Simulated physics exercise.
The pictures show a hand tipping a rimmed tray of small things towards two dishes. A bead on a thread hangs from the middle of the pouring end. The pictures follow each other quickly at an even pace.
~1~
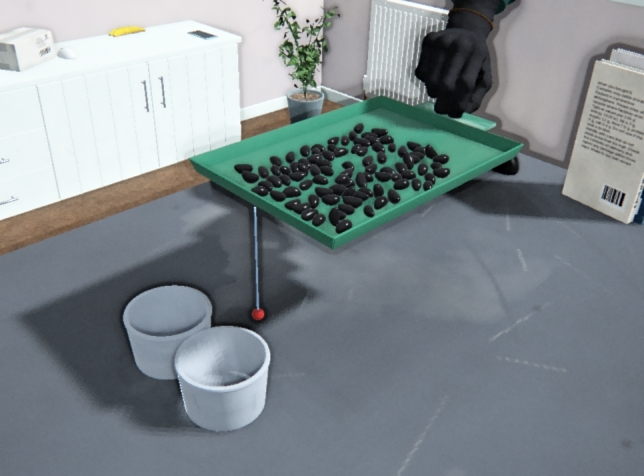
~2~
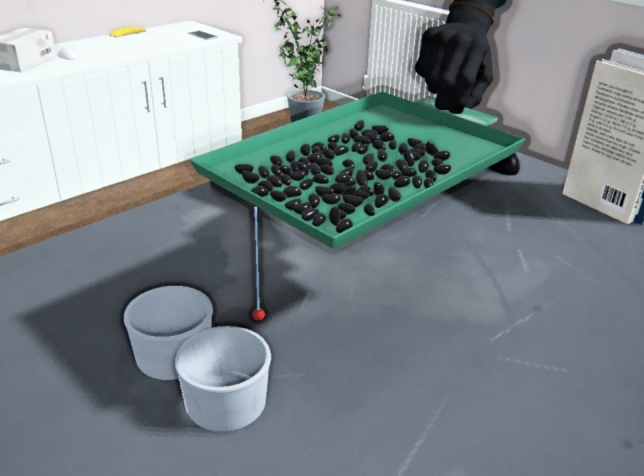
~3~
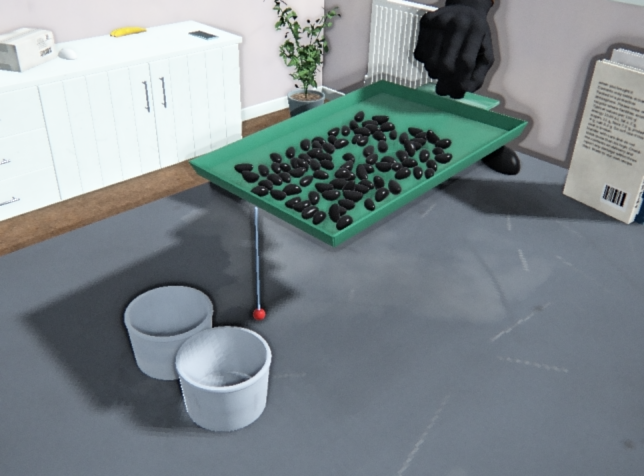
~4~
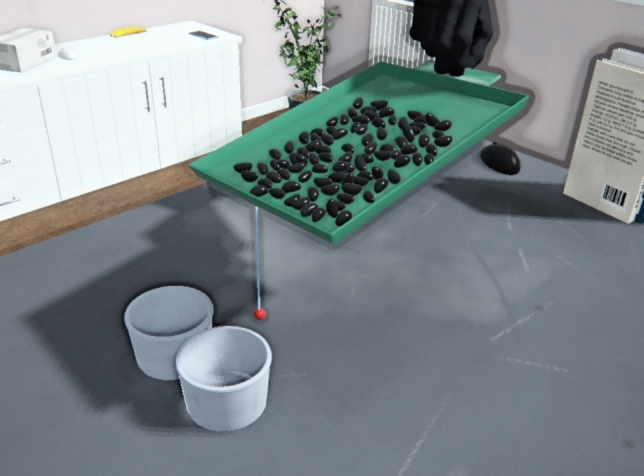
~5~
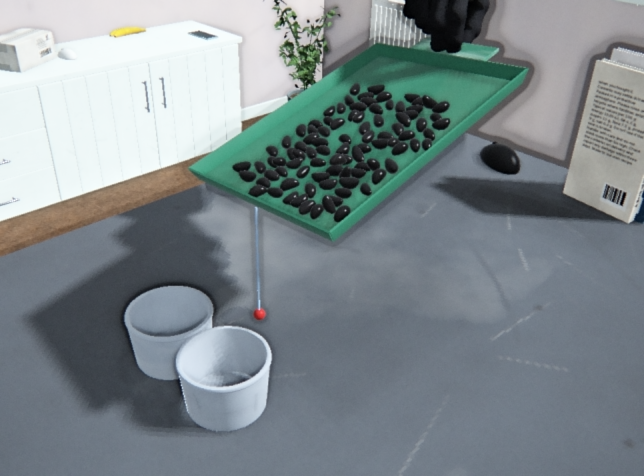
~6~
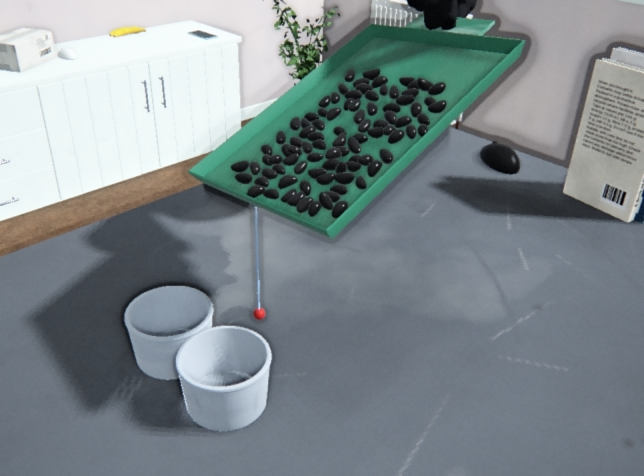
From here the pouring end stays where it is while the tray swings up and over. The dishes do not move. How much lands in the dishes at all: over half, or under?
In the dishes lies more than half of it.
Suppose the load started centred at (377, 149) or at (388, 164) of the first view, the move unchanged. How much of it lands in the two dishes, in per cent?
In turn 70 and 70 in a hundred.
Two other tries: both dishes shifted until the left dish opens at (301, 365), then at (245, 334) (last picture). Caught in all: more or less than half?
In turn: Less than half; less than half.
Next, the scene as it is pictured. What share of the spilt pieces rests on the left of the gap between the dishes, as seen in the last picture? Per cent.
It comes to 50 per cent or so.
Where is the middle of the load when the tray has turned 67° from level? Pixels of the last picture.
Roughly at (244, 164).
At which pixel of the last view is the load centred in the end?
Near (178, 347).
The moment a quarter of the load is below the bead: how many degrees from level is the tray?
Around 90° of tilt.
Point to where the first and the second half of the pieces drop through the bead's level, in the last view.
Around (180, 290) and then (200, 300).
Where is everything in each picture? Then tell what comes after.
In the first picture, corners of the pouring end at (196, 158) and (334, 234), level; middle of the load at (347, 175), black beans; left dish at (135, 347); right dish at (187, 396); bead on its thread at (258, 314).
In the second picture, corners of the pouring end at (196, 159) and (334, 233), level; middle of the load at (347, 174).
In the third picture, corners of the pouring end at (196, 161) and (333, 231), tipped barely, lowest at the left corner; middle of the load at (347, 168).
In the fourth picture, corners of the pouring end at (195, 164) and (332, 229), tipped a little, lowest at the left corner; middle of the load at (346, 159).
In the fifth picture, corners of the pouring end at (195, 167) and (329, 227), tipped clearly, lowest at the left corner; middle of the load at (344, 150).
In the sixth picture, corners of the pouring end at (194, 169) and (327, 225), tipped clearly, lowest at the left corner; middle of the load at (340, 142); left dish at (136, 347); right dish at (189, 396).
Soon, tray tipped steeply; nearly all on the tray; a stray few in the left dish; a small part in the air.
A while on, tray tipped past a quarter turn; a stray few on the tray; a small part in the right dish; about half in the left dish; a small part outside both; about a quarter in the air.
Towards the end, tray tipped past a quarter turn; about a quarter in the right dish; about half in the left dish; about a quarter outside both.
Finally, tray tipped past a quarter turn; about a quarter in the right dish; about half in the left dish; about a quarter outside both.
